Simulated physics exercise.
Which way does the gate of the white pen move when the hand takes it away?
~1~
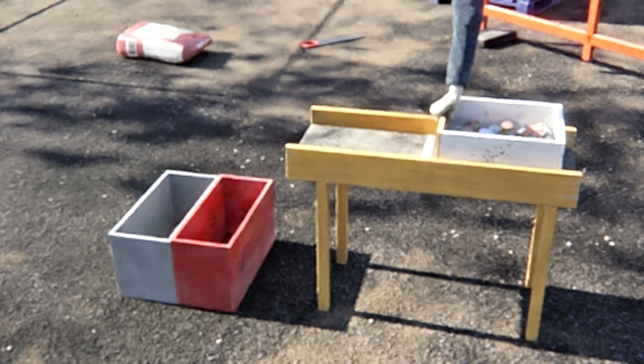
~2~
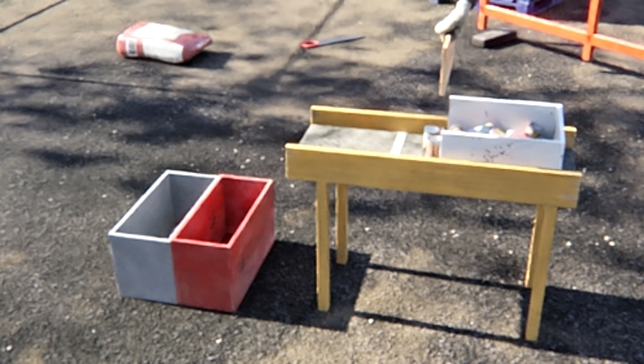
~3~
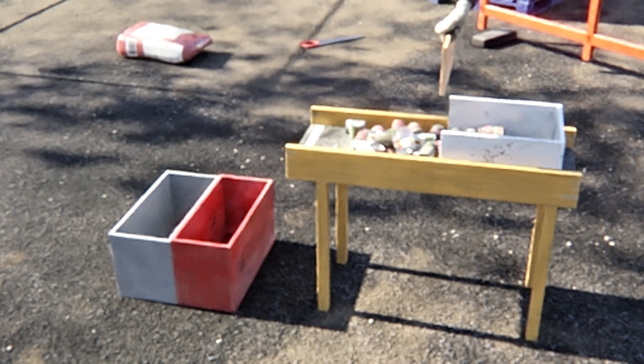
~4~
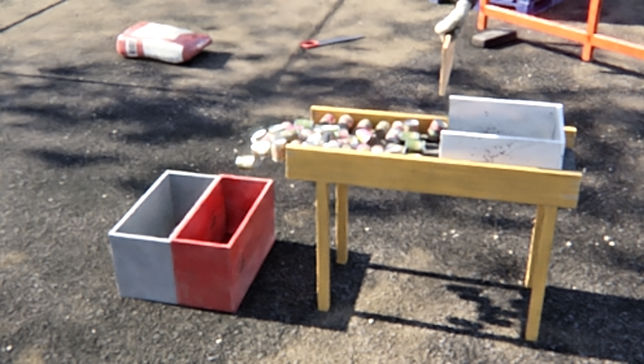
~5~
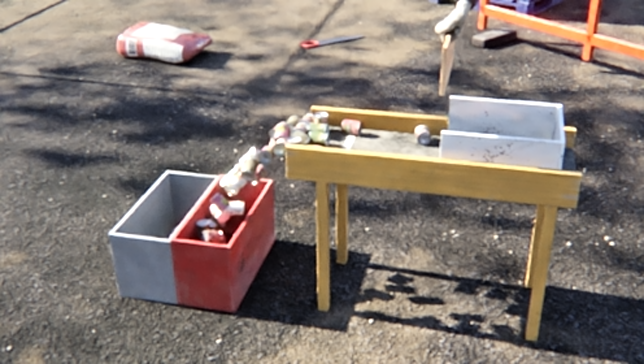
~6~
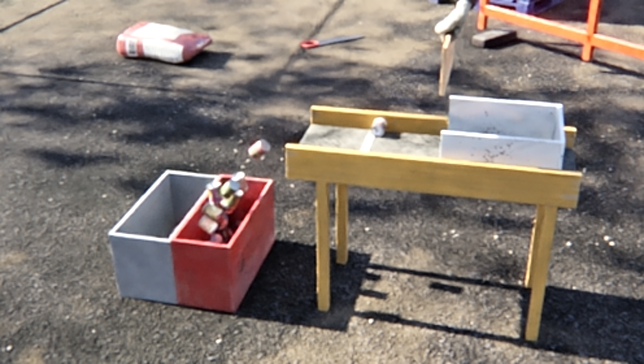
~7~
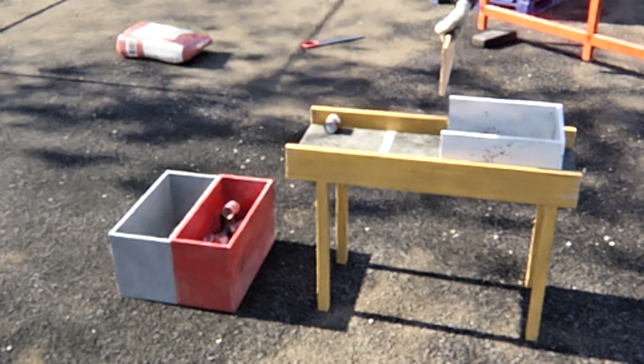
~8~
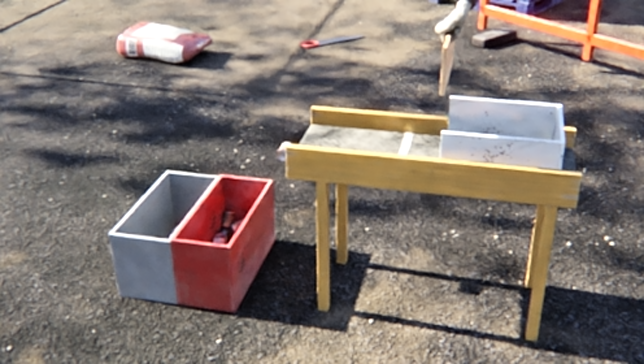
The gate moves up, lifted off the belt and held above it while the tins travel out to the left.
